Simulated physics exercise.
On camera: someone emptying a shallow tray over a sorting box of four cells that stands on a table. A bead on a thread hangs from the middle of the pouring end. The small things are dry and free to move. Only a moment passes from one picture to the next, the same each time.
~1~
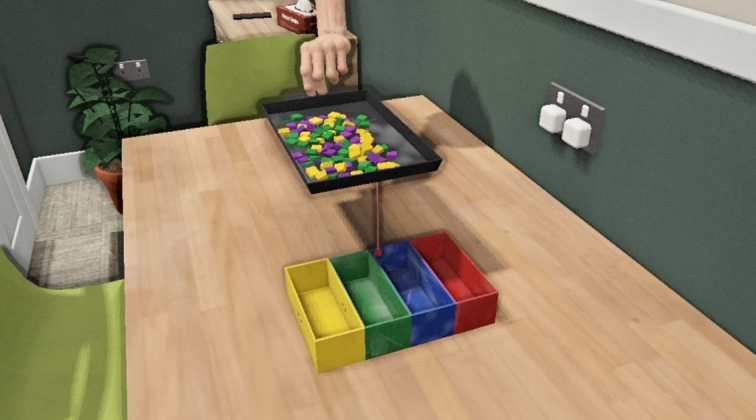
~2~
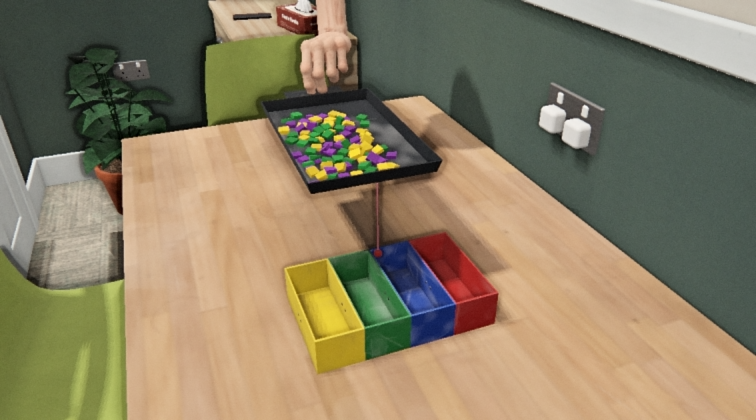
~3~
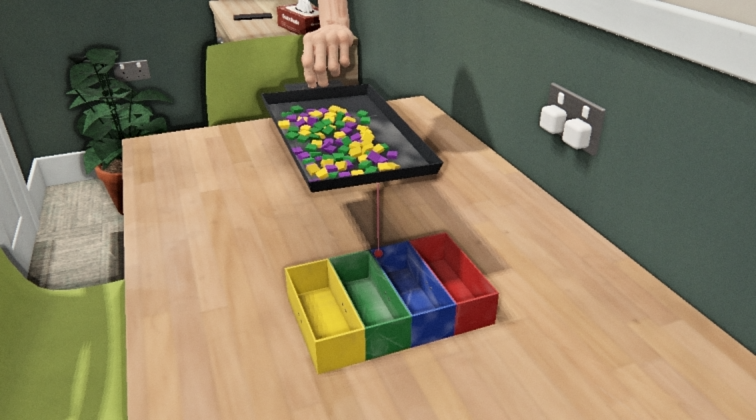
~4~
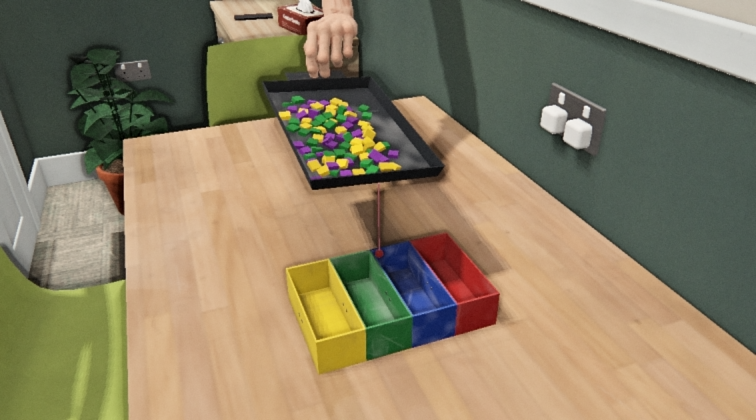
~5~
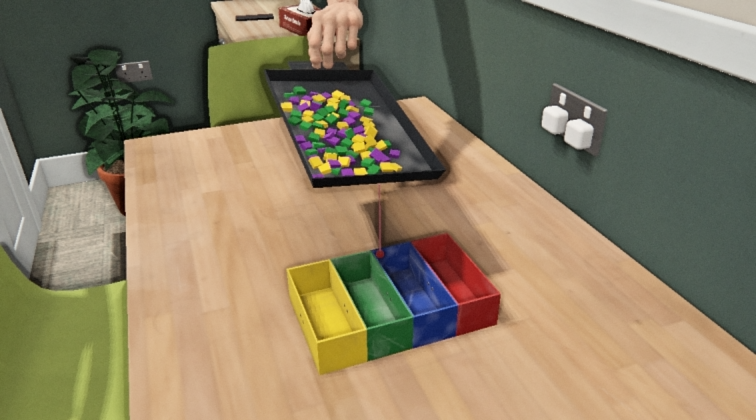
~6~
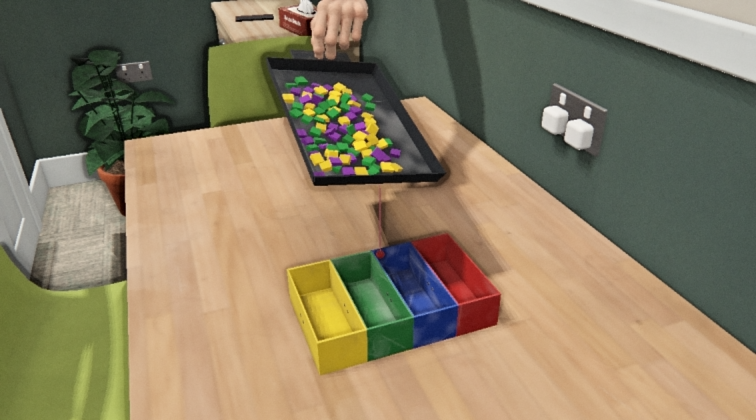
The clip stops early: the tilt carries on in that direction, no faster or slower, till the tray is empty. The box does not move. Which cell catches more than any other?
It favours the red compartment.
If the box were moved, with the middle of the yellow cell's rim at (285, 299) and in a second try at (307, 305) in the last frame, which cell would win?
First the red one, then the cell in red.
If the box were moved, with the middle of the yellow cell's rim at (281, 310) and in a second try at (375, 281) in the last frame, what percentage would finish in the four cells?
Near 30 % and 100 %.
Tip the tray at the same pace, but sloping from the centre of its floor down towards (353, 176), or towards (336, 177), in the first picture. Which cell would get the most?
In turn: Yellow; that yellow cell.
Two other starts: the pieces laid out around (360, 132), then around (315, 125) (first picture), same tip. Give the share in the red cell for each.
Roughly 80 per cent, and 70 per cent.
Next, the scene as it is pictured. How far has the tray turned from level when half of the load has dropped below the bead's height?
Roughly 100°.
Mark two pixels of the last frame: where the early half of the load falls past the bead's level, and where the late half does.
At about (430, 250), then at (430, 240).
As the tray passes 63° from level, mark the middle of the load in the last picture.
At about (408, 155).
Just after the last frame, tray tipped steeply; almost all on the tray; just a few in the red cell; just a few falling or outside the box.
A moment on, tray tipped past a quarter turn; about a tenth on the tray; roughly half in the red cell; about a tenth in the blue cell; roughly a quarter falling or outside the box.
Further on, tray tipped past a quarter turn; the larger part in the red cell; roughly a quarter in the blue cell.
When it is over, tray tipped past a quarter turn; the larger part in the red cell; roughly a quarter in the blue cell; not one in the yellow cell; not one in the green cell.
